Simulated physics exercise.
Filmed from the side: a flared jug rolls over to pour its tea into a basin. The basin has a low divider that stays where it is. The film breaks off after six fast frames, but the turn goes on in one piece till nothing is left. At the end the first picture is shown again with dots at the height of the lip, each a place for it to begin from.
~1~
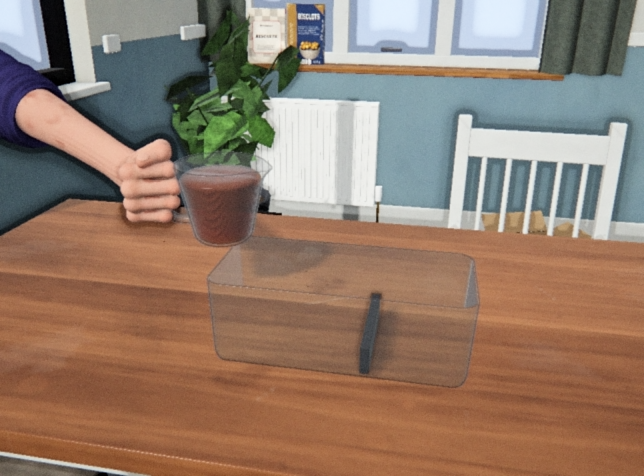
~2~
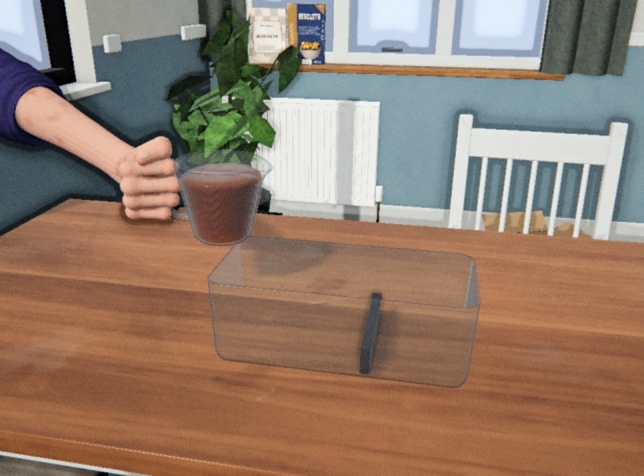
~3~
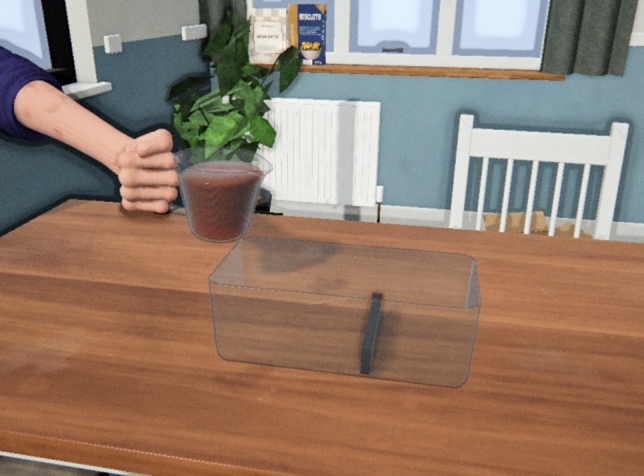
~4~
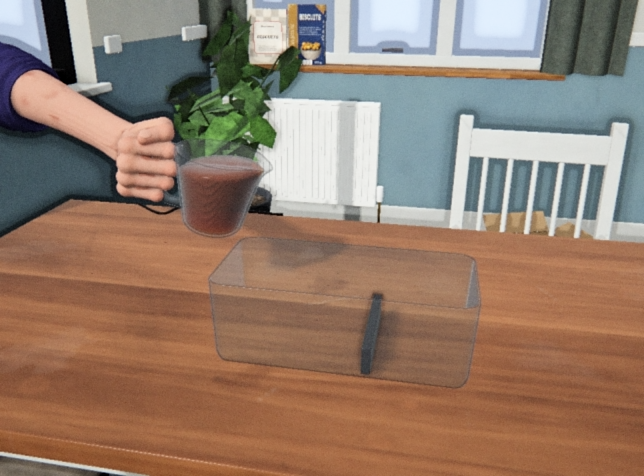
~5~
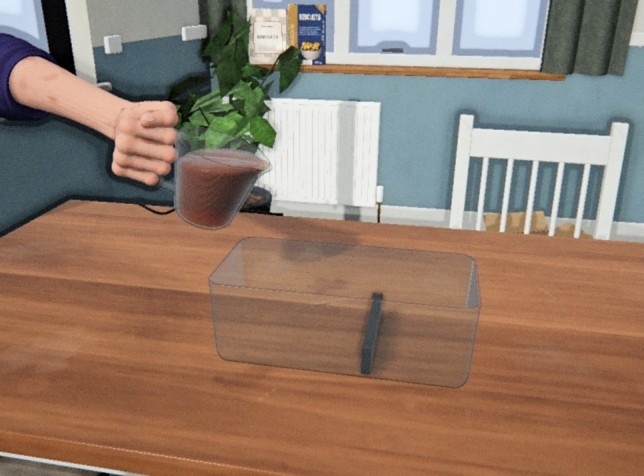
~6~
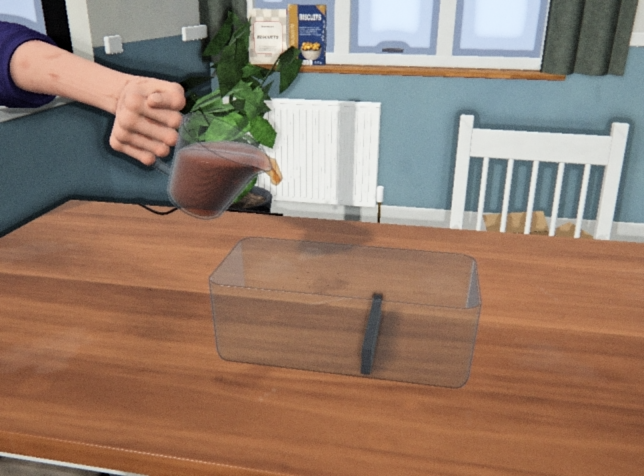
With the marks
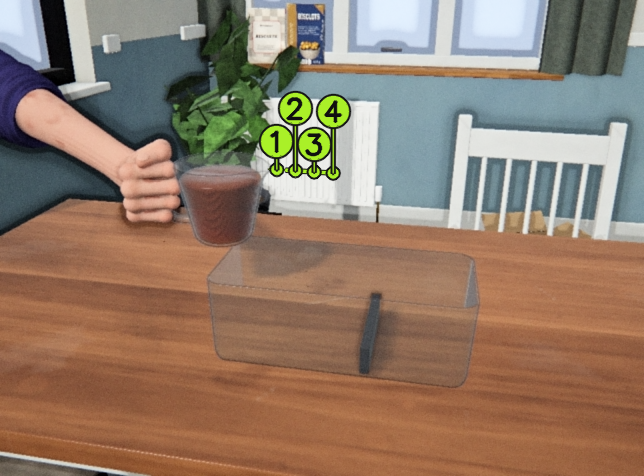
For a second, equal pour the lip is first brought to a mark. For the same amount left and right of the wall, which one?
Spot 2.
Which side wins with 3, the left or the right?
The right side.
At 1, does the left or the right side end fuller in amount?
The left one.
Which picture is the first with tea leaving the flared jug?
Picture 6.
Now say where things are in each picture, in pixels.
In the first frame, upright, lip at (270, 169); basin from (216, 354) to (466, 384); top of the wall at (371, 319); nothing has left yet.
In the second frame, upright, lip at (271, 169); nothing has left yet.
In the third frame, tipped about 5°, lip at (271, 169); nothing has left yet.
In the fourth frame, tipped about 11°, lip at (271, 169); nothing has left yet.
In the fifth frame, tipped about 19°, lip at (270, 169); nothing has left yet.
In the sixth frame, tipped about 29°, lip at (270, 169); tea is over the lip, down to (277, 181).
On the marked copy, 1 at (276, 169); 2 at (295, 170); 3 at (314, 172); 4 at (333, 173).
If 1 is chosen, about 91 % ends left of the wall and 6 % right of it; 3 % is lost outside.
If 2 is chosen, about 54 % ends left of the wall and 45 % right of it.
If 3 is chosen, about 15 % ends left of the wall and 84 % right of it.
If 4 is chosen, about 7 % ends left of the wall and 91 % right of it.
